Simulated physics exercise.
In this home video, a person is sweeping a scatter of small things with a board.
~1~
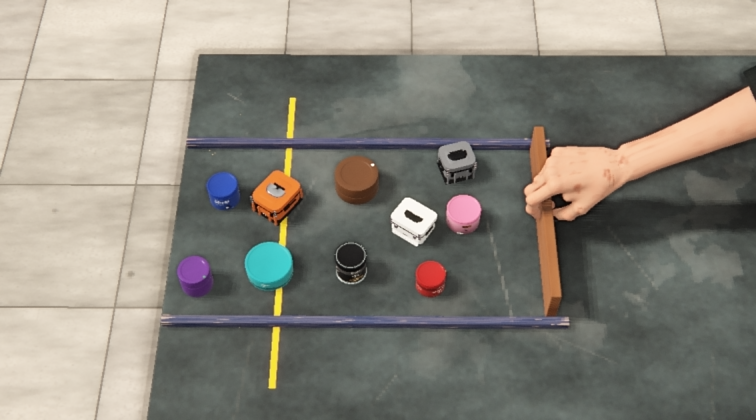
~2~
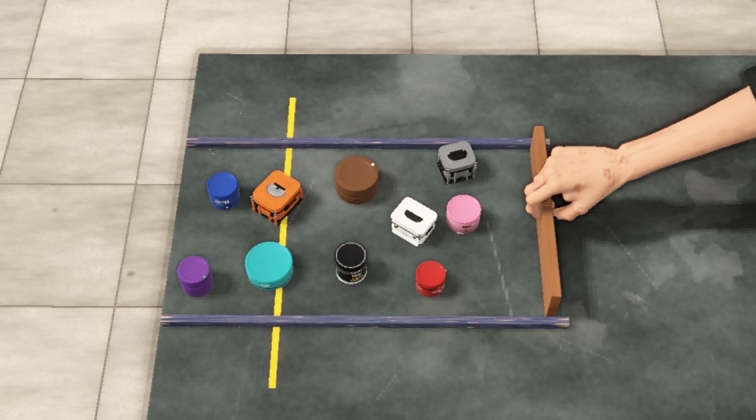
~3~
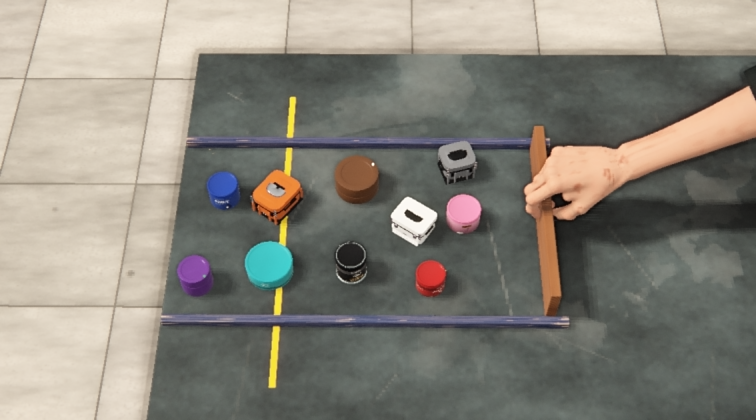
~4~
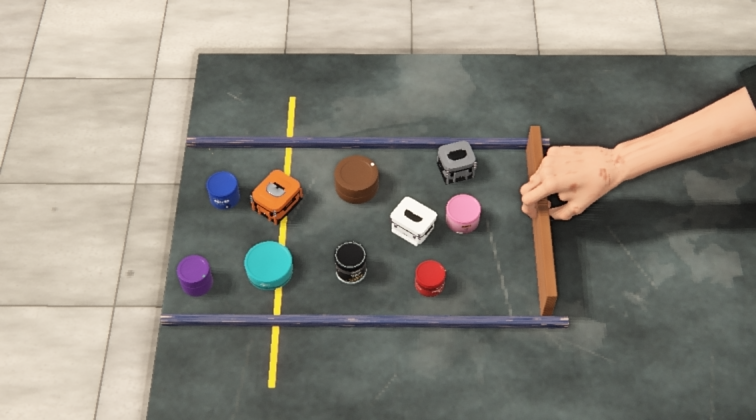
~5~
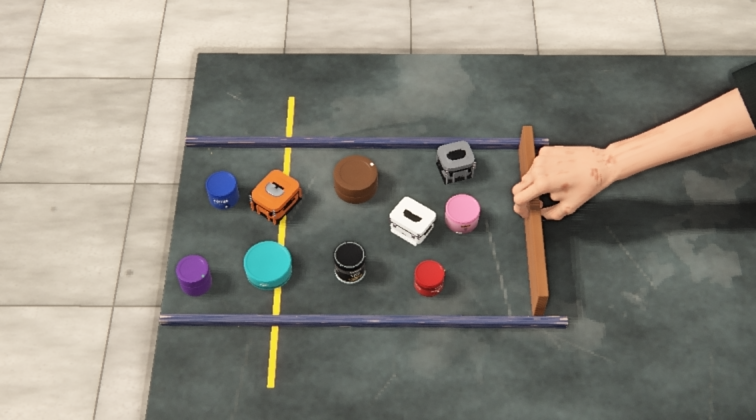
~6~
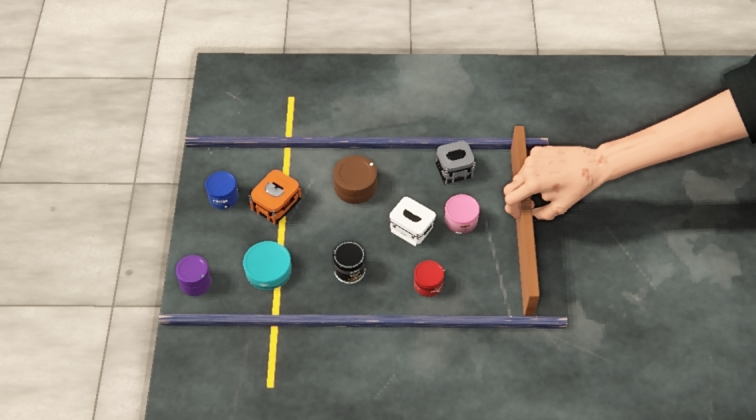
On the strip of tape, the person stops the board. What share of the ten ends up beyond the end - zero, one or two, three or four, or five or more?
Drops: None.
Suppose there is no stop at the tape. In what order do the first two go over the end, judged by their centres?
Earliest is the purple lid; next is the blue tub.
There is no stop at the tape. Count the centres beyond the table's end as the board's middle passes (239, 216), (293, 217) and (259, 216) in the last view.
In that order 2, 0 and 0.
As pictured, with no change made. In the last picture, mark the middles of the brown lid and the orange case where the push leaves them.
Looks like one lands around (263, 182), and the other around (231, 207).
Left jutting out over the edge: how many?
The number is 0.
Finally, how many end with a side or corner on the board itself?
It adds up to 5.
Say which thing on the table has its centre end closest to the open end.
That one is the purple lid.
Early on, none off yet; purple lid at rest near (194, 276); blue tub at rest near (222, 190); turquoise tub at rest near (268, 266).
A while later, none off yet; purple lid at rest near (194, 276); blue tub at rest near (222, 190); turquoise tub travelled a little near (249, 264).
Finally, the number that fall off is zero.
